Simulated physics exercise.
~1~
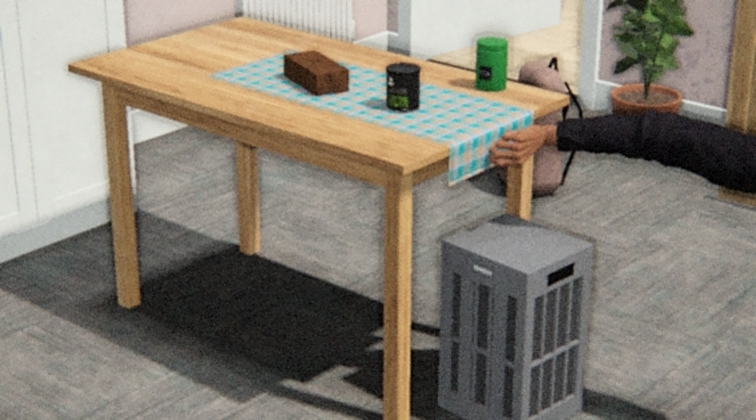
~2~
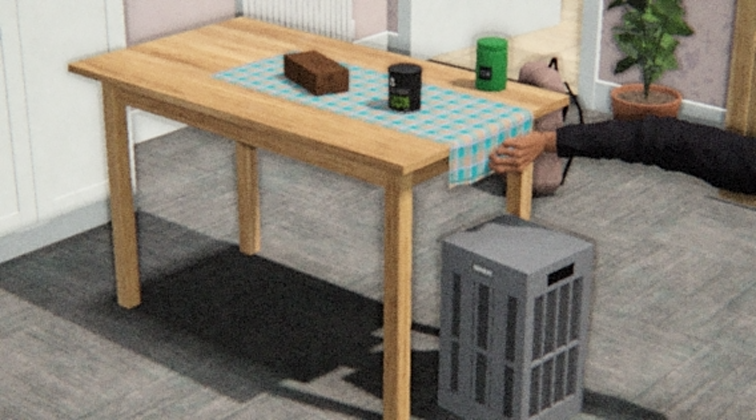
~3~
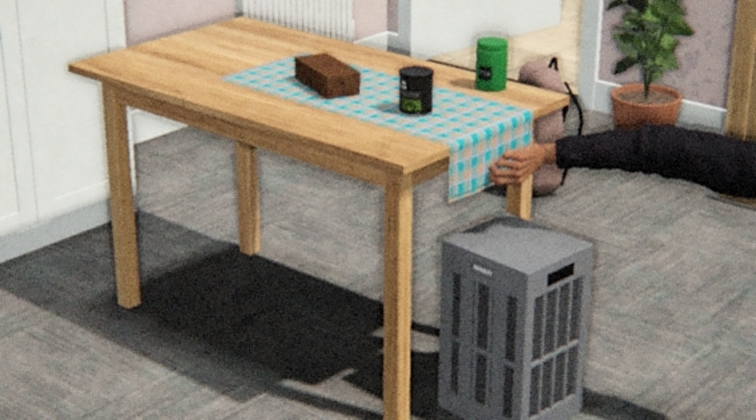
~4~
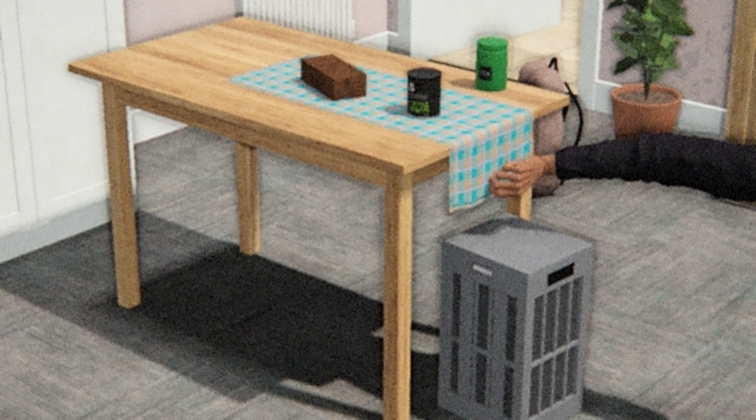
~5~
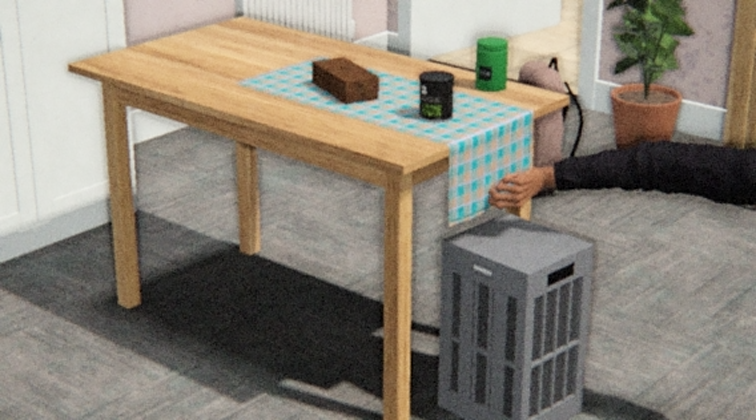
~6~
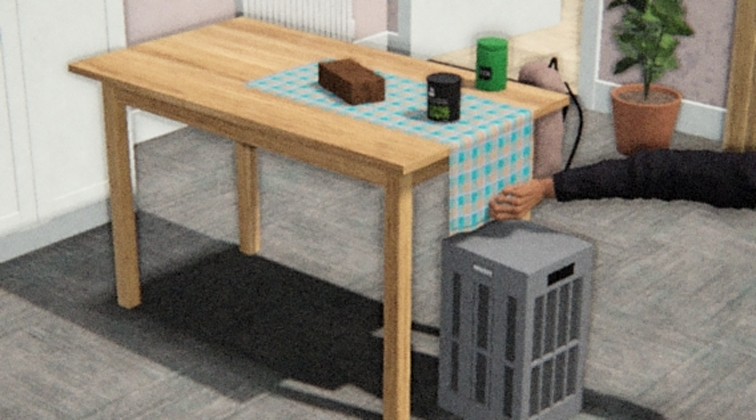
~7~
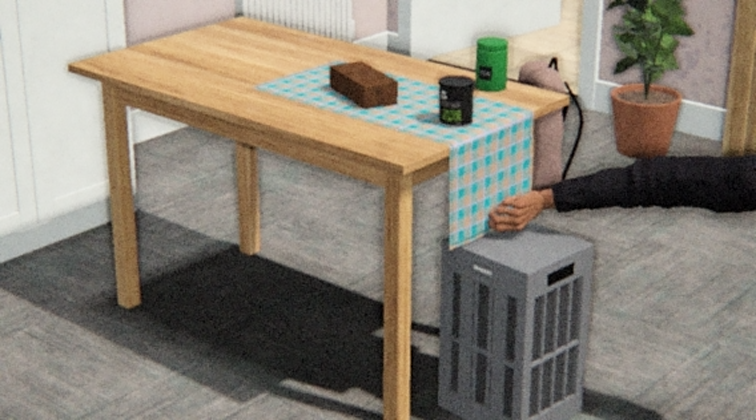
A turquoise checked runner lies across a pale wooden table, seen from slightly above in a grey-floored room, with a brown brick and a black tin resting on it. A green jar stands on bare wood near the back right corner, and a grey crate sits below the table's right end. At first, a dark-sleeved hand reaching from the right holds the hanging hem. It then draws the cloth down steadily, carrying the brick and upright tin to the right. Finally, the hem reaches the crate, still held, while tin, brick and unmoved jar remain on the table.
